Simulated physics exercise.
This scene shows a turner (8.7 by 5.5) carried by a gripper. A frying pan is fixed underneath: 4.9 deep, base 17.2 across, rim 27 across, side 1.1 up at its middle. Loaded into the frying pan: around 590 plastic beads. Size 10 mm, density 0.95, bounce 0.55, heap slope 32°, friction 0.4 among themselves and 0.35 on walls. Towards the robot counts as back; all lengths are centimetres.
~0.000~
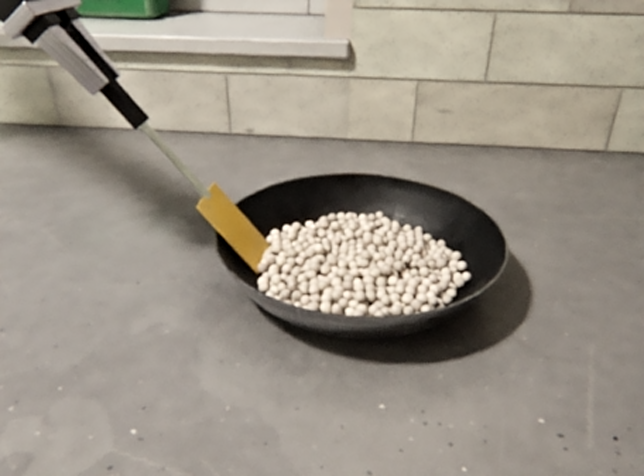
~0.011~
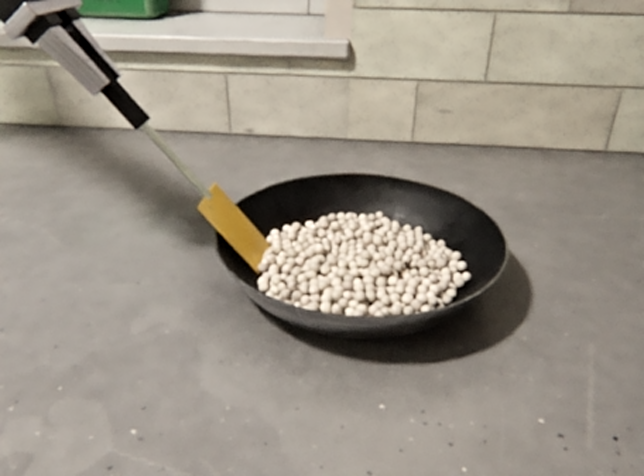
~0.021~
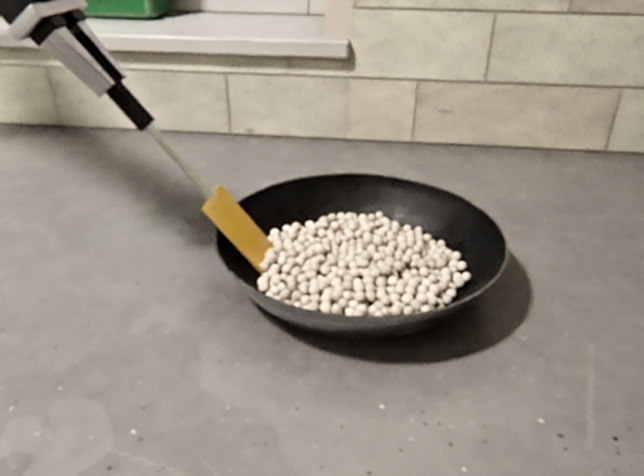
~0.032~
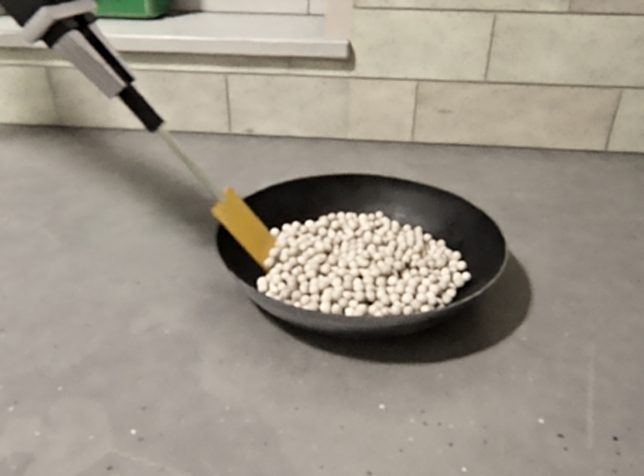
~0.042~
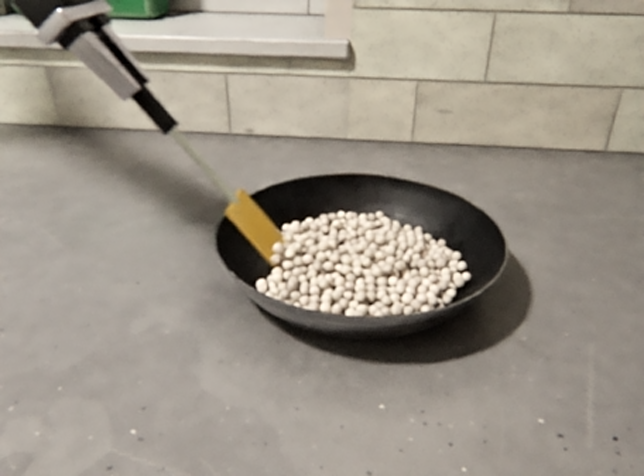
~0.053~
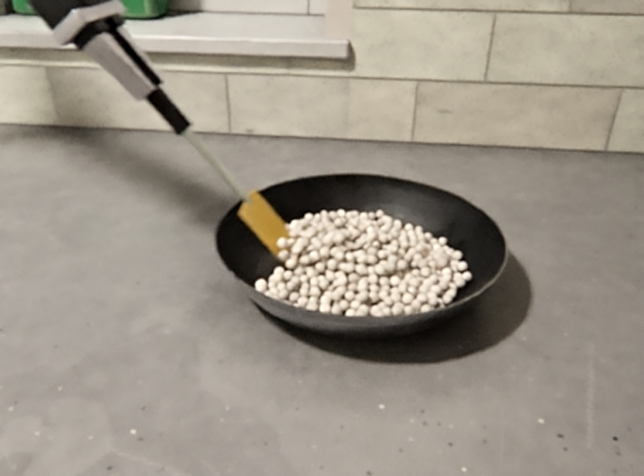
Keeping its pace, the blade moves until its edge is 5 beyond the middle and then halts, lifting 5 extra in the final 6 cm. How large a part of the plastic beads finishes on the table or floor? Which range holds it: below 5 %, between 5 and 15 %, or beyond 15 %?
The range between 5 and 15 %.
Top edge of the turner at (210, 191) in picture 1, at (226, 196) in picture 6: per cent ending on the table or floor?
I'd put it at roughly 0 per cent.
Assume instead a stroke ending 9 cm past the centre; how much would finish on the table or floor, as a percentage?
Then around 10 per cent.
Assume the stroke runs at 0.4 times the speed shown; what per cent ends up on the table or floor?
Roughly 0 per cent.
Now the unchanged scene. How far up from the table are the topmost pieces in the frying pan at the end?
Height at the end: Around 3.5 cm.
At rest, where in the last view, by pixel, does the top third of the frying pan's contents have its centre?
You'll find it at about (416, 260).
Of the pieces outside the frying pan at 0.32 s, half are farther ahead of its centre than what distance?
I'd say some 30 centimetres.
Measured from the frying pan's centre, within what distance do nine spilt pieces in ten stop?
I'd estimate close to 120 centimetres.
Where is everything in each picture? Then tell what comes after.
In the first frame, the turner top edge at (206, 194), sloping 52°; upper third of the load around (359, 258), from x 265 to 465, top at y 215; 588 in the frying pan.
In the second frame, the turner top edge at (207, 195), sloping 52°; upper third of the load around (359, 258), from x 265 to 465, top at y 215.
In the third frame, the turner top edge at (211, 196), sloping 52°; upper third of the load around (355, 258), from x 265 to 465, top at y 215.
In the fourth frame, the turner top edge at (221, 198), sloping 52°; upper third of the load around (349, 255), from x 265 to 465, top at y 215.
In the fifth frame, the turner top edge at (234, 200), sloping 52°; upper third of the load around (349, 253), from x 260 to 465, top at y 215.
In the sixth frame, the turner top edge at (247, 201), sloping 52°; upper third of the load around (351, 252), from x 260 to 465, top at y 215; 588 in the frying pan.
After 0.08 s, sloping 52°, highest piece 6 above the table; 588 in the frying pan.
After 0.11 s, sloping 52°, highest piece 7 above the table; 588 in the frying pan.
After 0.32 s, sloping 52°, highest piece 14 above the table; 547 in the frying pan, 30 on the table or floor, 11 on the blade or in flight.
After 1.37 s, sloping 52°, highest piece 3 above the table; 547 in the frying pan, 41 on the table or floor.
In the end, 547 in the frying pan, 41 on the table or floor. That is 7 % on the table or floor.
